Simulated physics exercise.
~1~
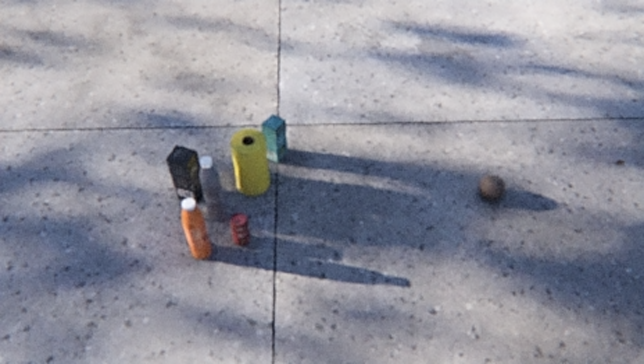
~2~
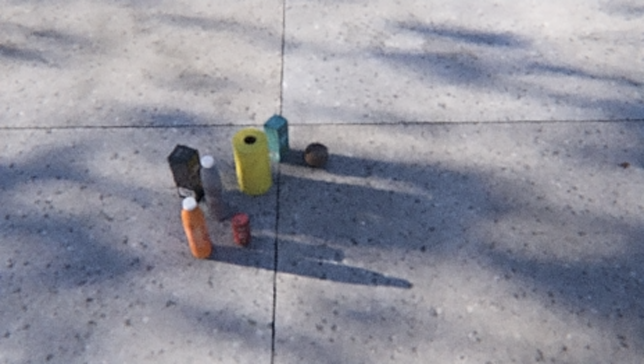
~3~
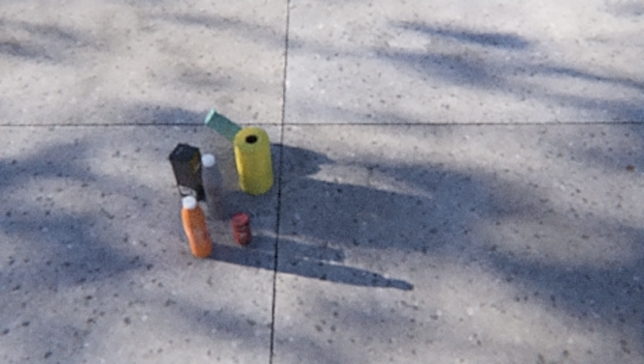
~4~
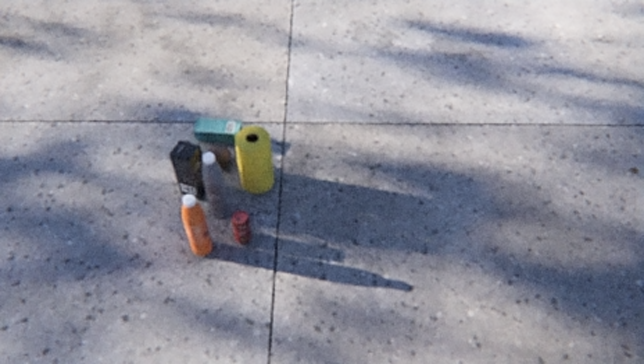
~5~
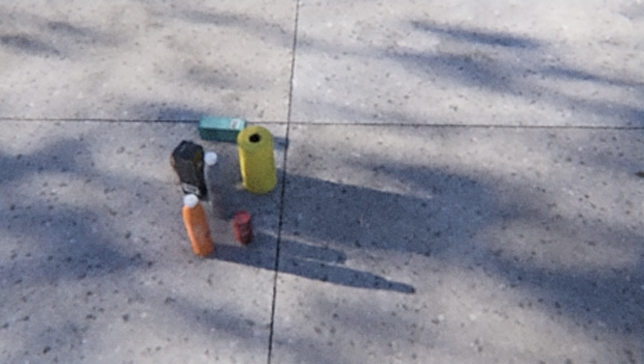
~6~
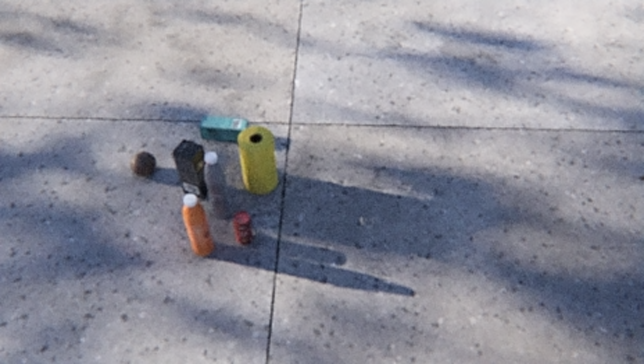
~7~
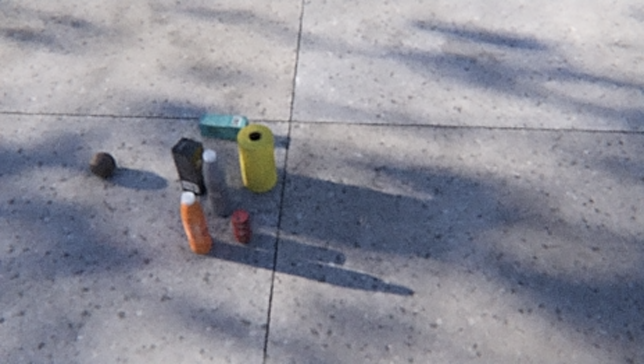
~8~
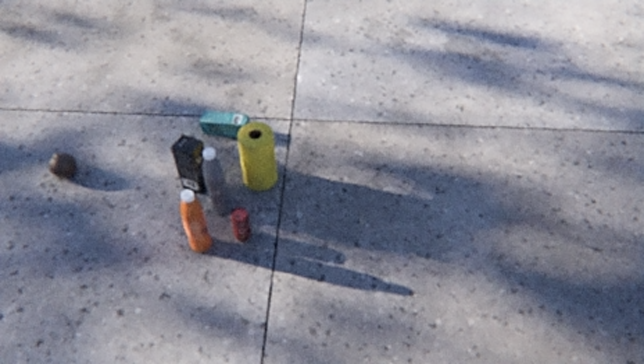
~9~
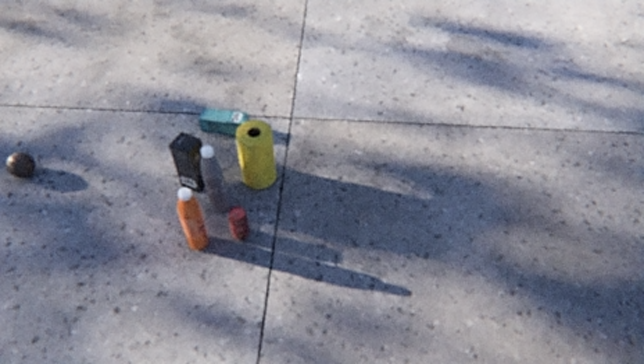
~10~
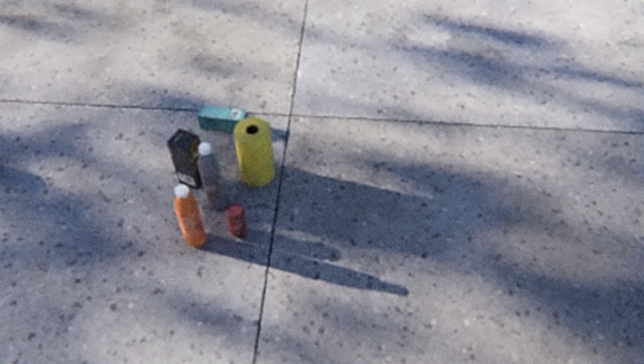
A brown ball rolled in from the right across sunlit paving and knocked over a turquoise carton at the back of a small group, then passed behind the others and rolled out on the left, leaving the yellow roll, bottles, can and black carton standing.
